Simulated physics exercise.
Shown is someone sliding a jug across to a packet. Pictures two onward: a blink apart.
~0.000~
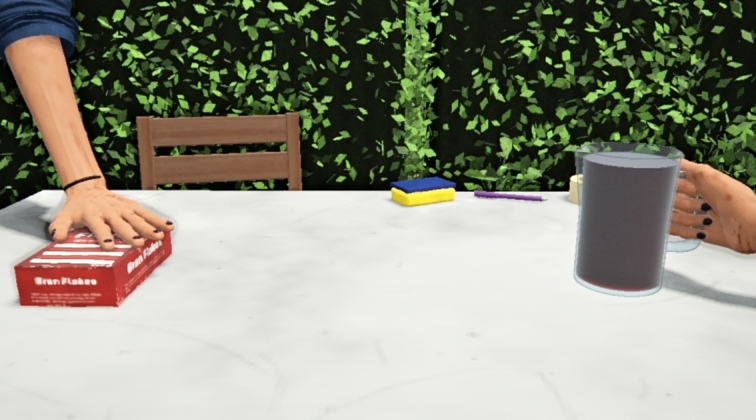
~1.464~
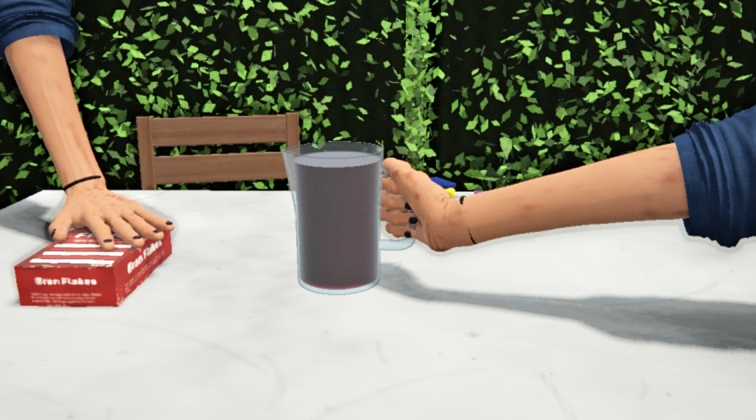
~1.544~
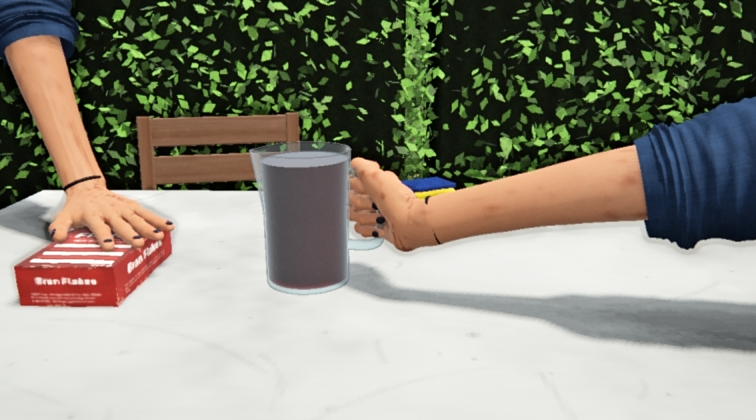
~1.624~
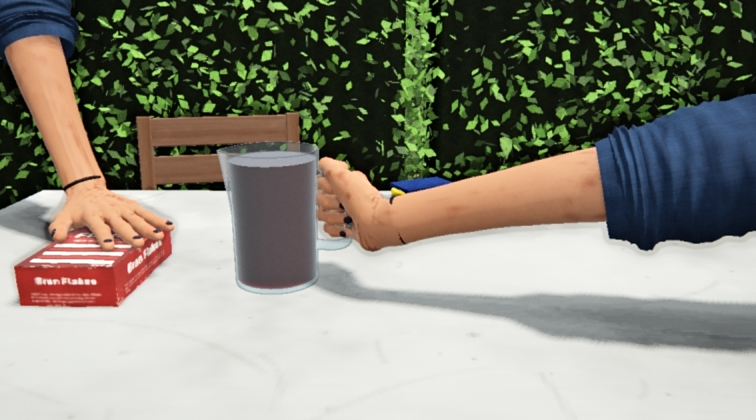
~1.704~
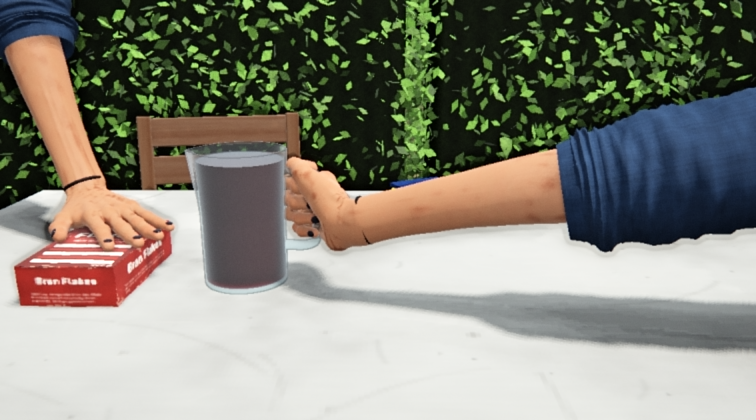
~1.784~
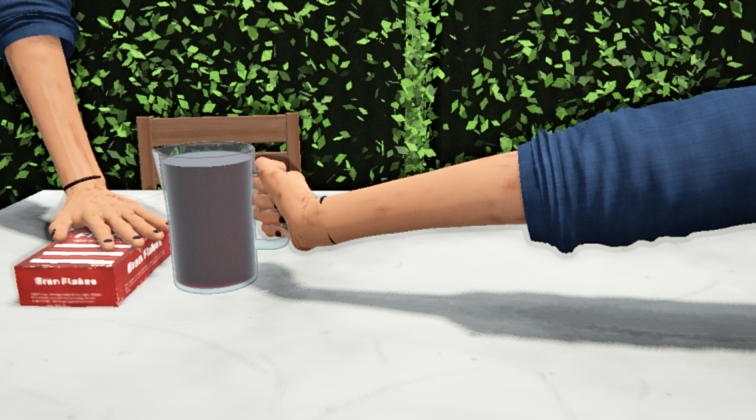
A nearly full jug of dark liquid slid leftward across the white table, pushed by a hand on its handle, drawing steadily nearer a red Bran Flakes packet that another hand kept pressed down.
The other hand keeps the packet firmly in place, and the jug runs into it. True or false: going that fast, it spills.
True.
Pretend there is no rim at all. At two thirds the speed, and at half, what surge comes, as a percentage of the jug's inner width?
Around 25 % and 20 %.
By 1.8 s, the jug meets the packet.
By 1.9 s, the grape juice surges up the wall; it has slopped over.
By 3.3 s, the jug stands at the packet; it has slopped over.
